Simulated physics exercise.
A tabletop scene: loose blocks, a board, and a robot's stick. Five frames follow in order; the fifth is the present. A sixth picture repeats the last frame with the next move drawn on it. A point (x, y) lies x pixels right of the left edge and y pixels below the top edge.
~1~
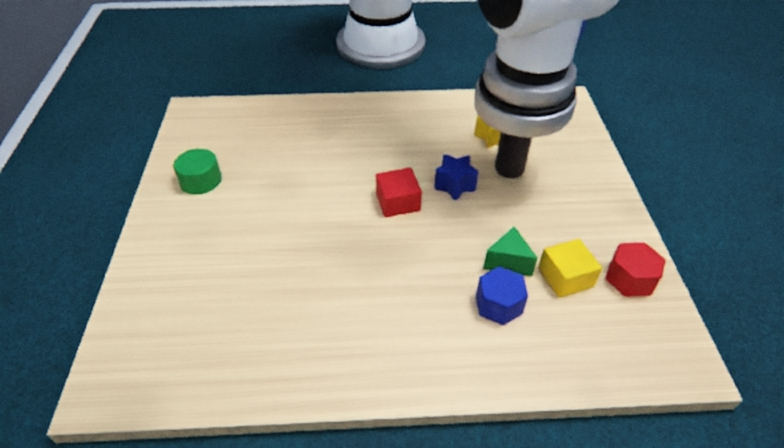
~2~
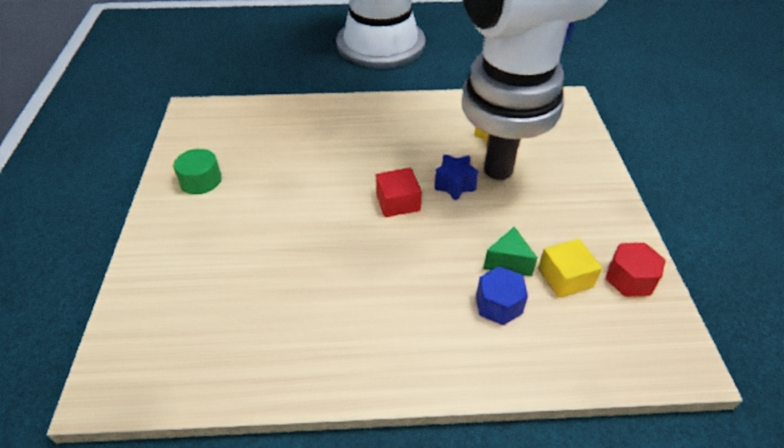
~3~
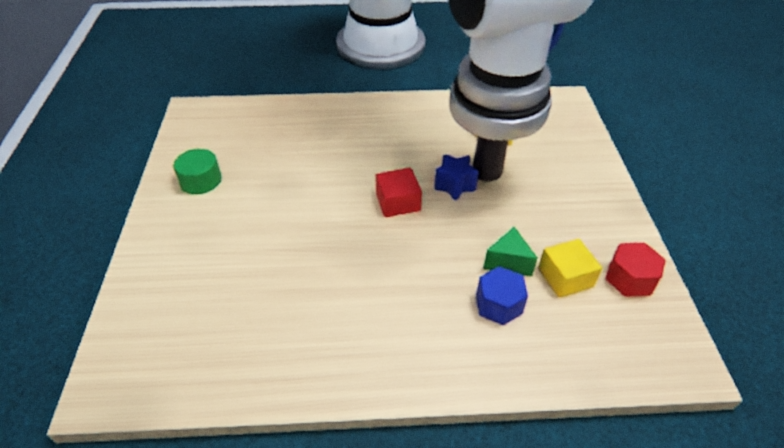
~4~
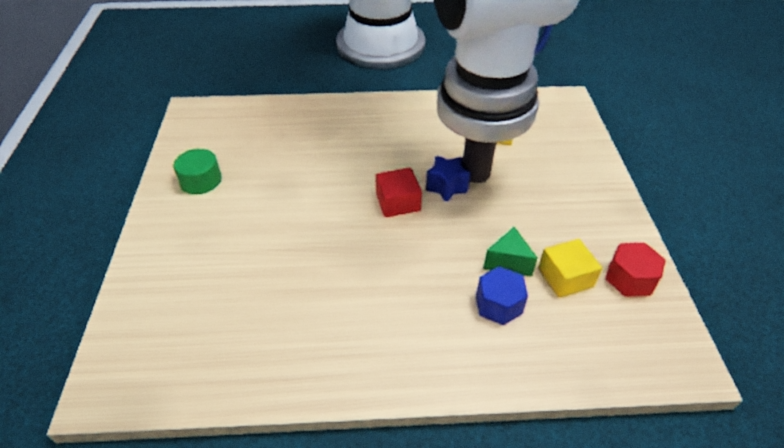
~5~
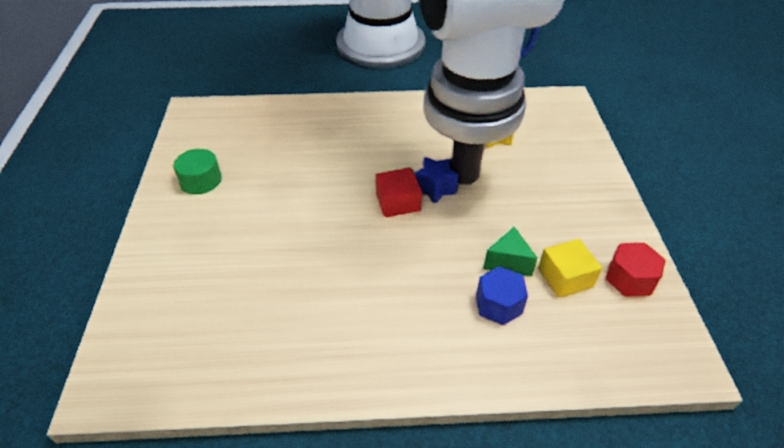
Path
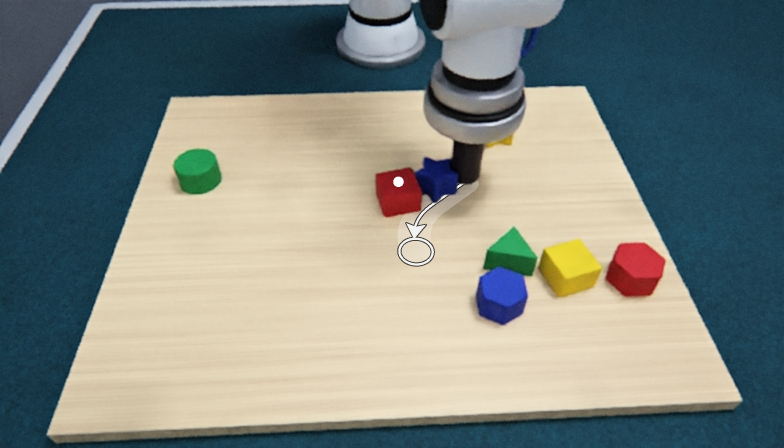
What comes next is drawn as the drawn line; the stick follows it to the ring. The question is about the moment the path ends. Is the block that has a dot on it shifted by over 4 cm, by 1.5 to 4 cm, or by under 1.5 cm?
Long: Over 4 cm.
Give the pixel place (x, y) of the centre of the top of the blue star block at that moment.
At roughly (393, 188).
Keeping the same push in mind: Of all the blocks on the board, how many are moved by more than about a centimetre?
Count: Two.
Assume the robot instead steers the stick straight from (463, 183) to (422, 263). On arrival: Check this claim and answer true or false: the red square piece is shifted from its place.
That statement is accurate.
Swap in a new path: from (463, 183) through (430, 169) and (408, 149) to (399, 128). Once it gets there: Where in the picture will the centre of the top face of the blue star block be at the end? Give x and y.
It will likely be found at (404, 158).
The drawn path runs from (463, 183) over (438, 200) and (417, 222) to (416, 251); the dot is on the red square piece.
The first path, step by step. One third of the way, stick (439, 193); red square piece (373, 186); blue star block (409, 177), turned 25° clockwise.
Two thirds of the way, stick (417, 215); red square piece (353, 187), turned 15° clockwise; blue star block (393, 188), turned 55° clockwise.
At the end, stick (416, 244); red square piece (353, 187), turned 15° clockwise; blue star block (393, 188), turned 55° clockwise; green three-sided block not moved.
